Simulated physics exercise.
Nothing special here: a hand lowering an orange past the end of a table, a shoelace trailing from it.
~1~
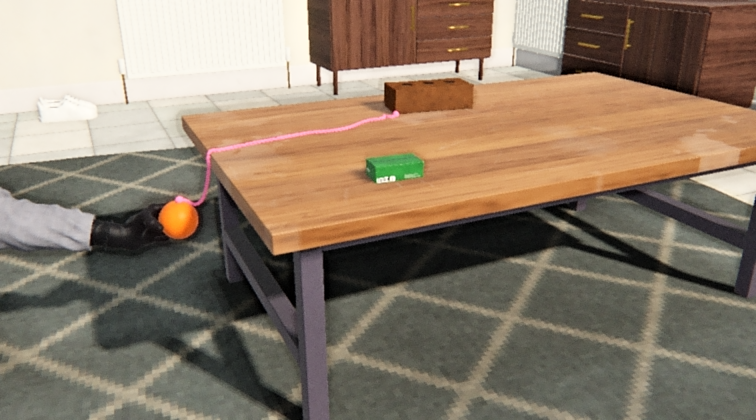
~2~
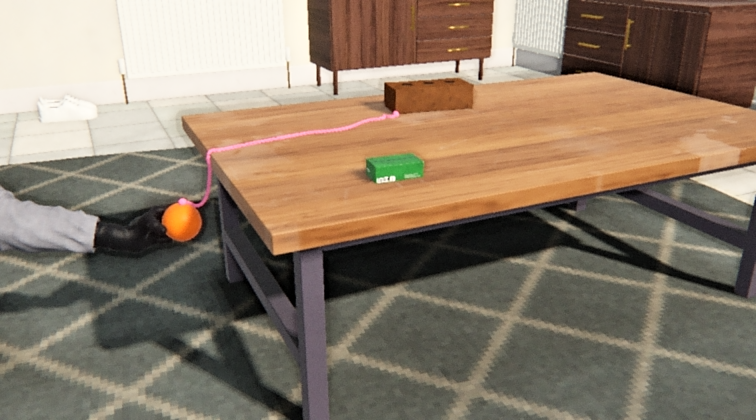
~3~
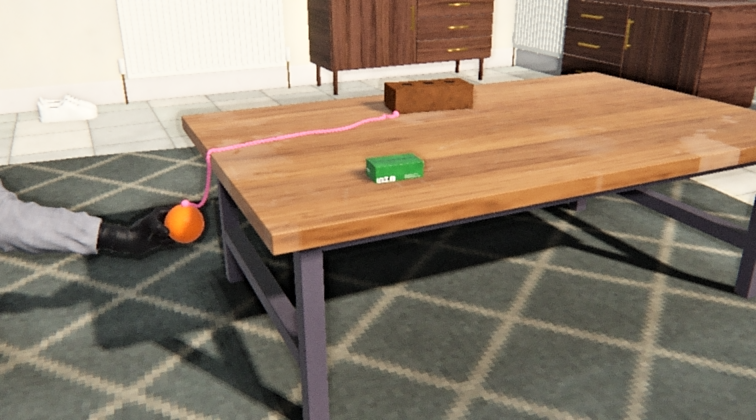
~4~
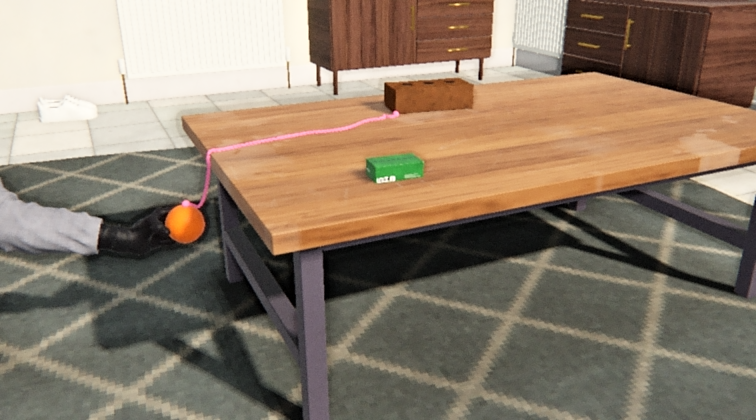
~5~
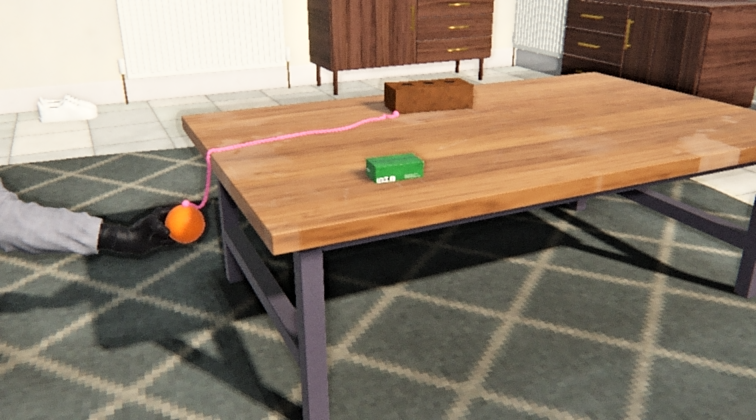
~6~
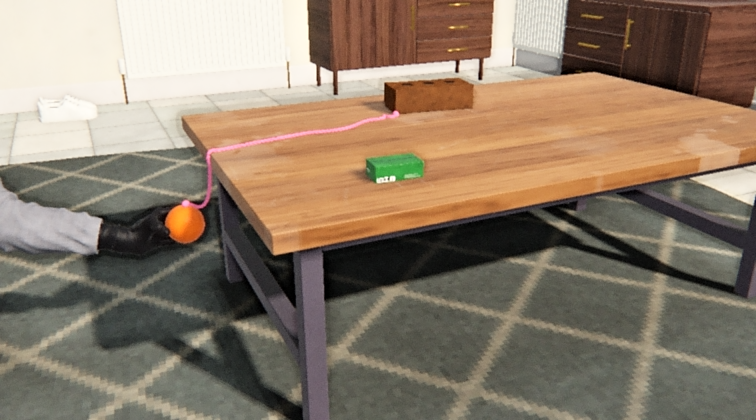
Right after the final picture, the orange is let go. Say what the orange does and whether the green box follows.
The orange never lands. The green box holds its spot.
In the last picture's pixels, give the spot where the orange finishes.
It ends at (221, 252).
Then, 0.60 s after the last picture, orange below the edge near (243, 235); brick unmoved; box unmoved.
Then, 1.30 s after the last picture, orange below the edge near (227, 247); brick unmoved; box unmoved.
At rest, orange below the edge near (221, 252); brick unmoved; box unmoved. The orange swings from the edge and the green box stays on top.
